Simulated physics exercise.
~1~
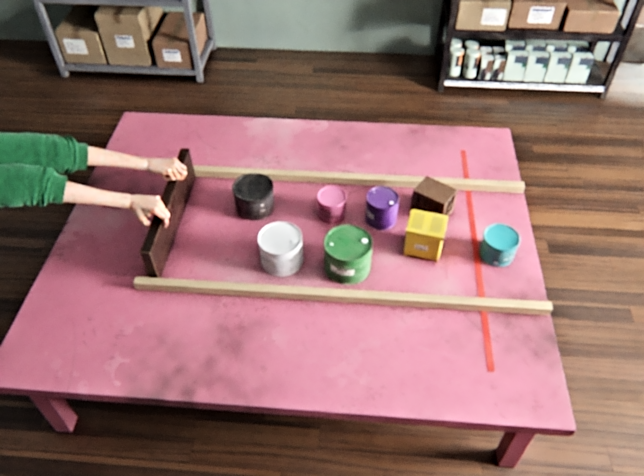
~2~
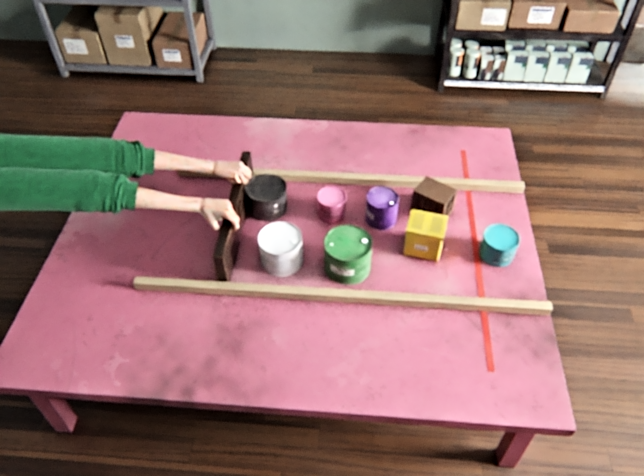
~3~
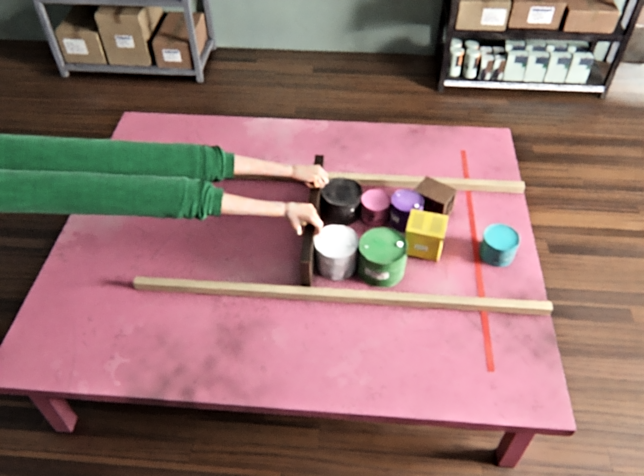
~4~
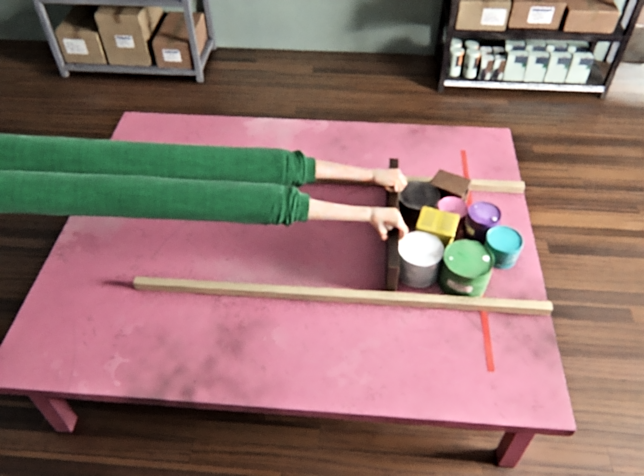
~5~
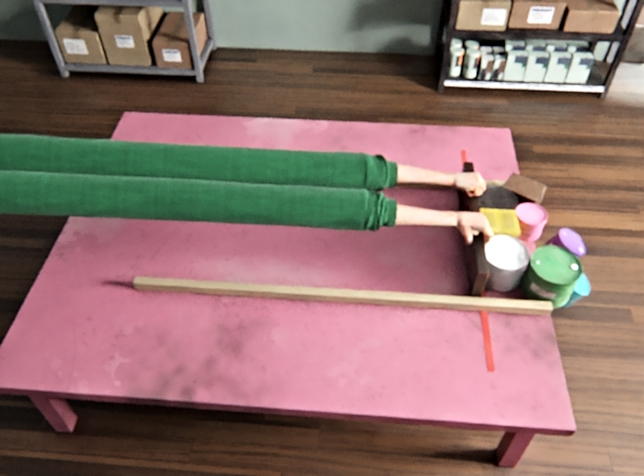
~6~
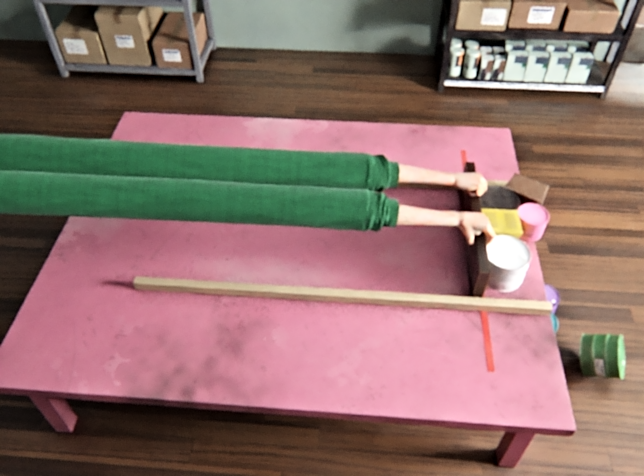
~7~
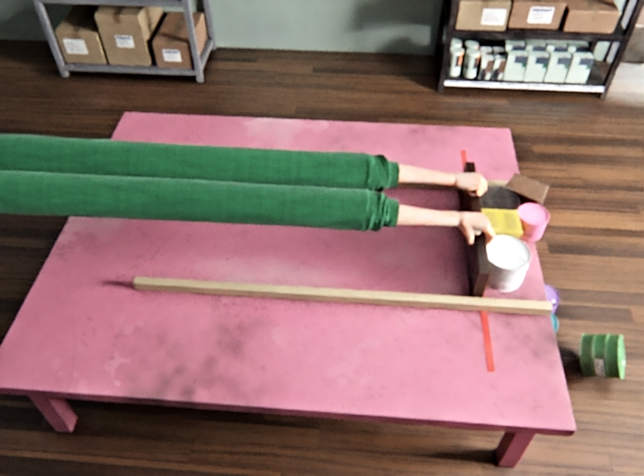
A dark plank, held upright by two green-sleeved arms reaching in from the left, slides right across a low pink table between two pale wooden battens. It meets the black and white cans first, then gathers the green, pink and purple ones, the yellow tote and the brown crate into a tight cluster. The bunch takes in the turquoise pail and crosses the red tape toward the right edge. The plank stops at the tape as the cluster crowds over the edge. The green, purple and turquoise containers drop off, while the others stay up against the plank.
